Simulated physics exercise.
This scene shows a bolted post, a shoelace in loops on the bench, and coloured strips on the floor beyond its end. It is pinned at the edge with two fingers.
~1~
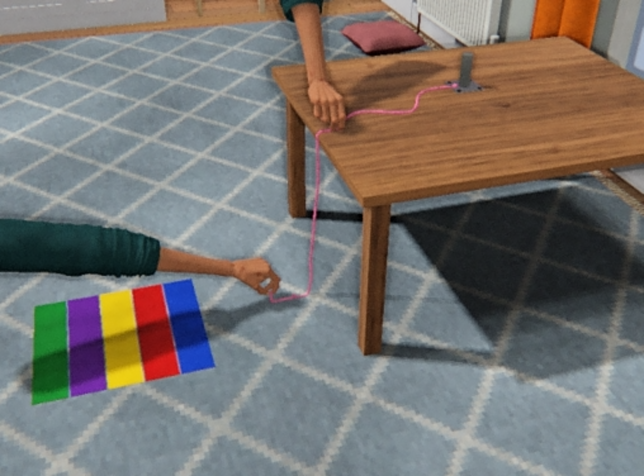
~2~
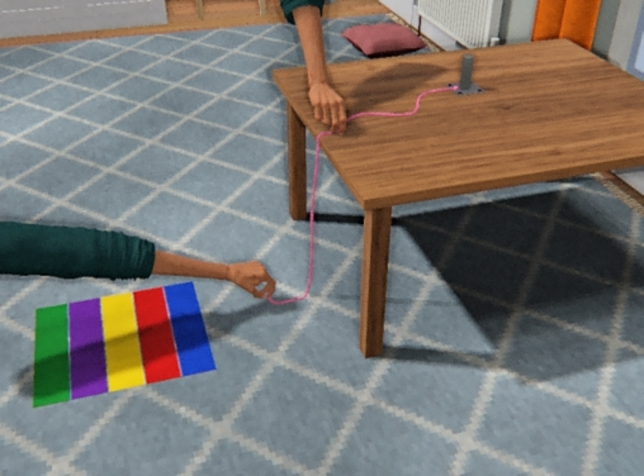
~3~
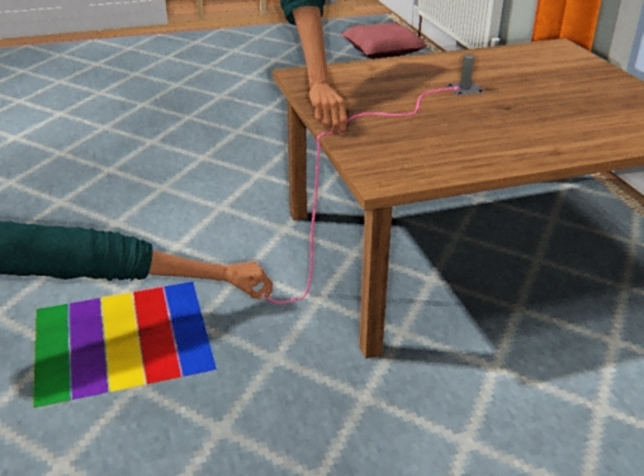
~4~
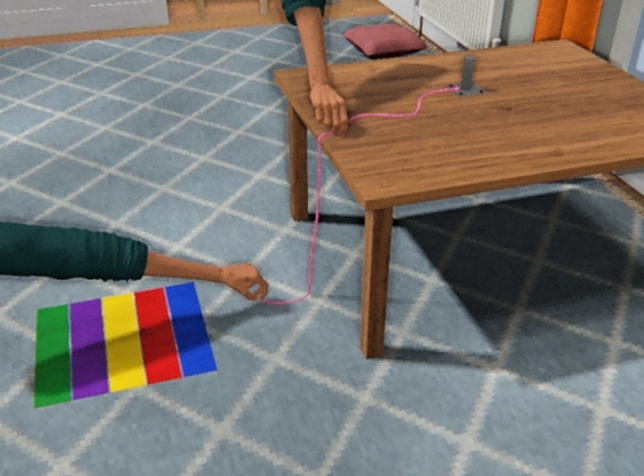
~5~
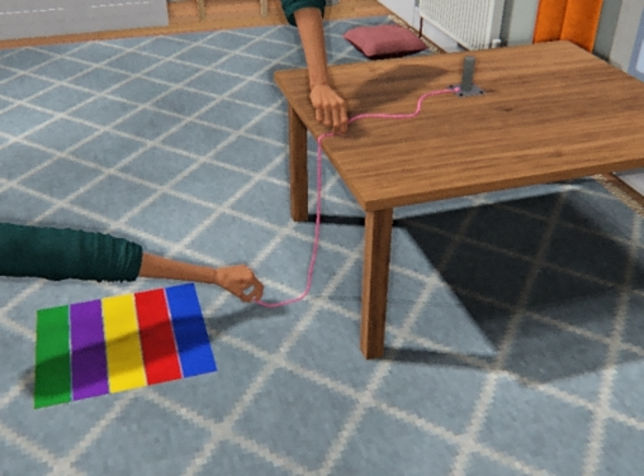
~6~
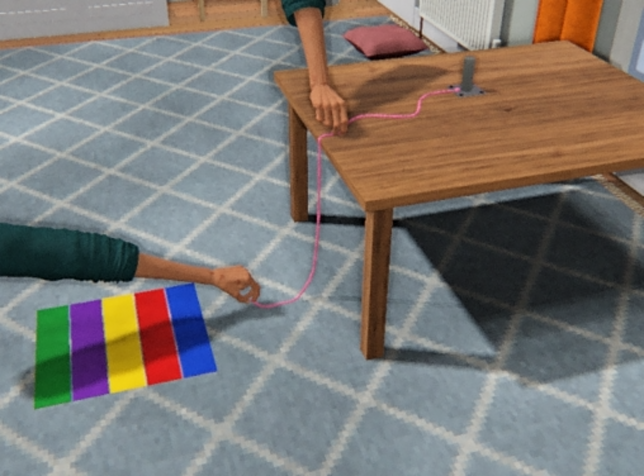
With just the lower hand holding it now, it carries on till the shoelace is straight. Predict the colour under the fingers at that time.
The yellow one.
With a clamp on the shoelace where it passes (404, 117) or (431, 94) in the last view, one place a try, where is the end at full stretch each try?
First try at (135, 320), second at (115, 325).
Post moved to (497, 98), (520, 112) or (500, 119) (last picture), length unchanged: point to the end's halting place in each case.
Pixels, try by try: About (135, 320), (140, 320), (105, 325).
Soon after, end near (167, 315); over red.
After that, end near (134, 322); over yellow.
At the stop, end near (116, 325); over yellow. It gets as far as the yellow strip.
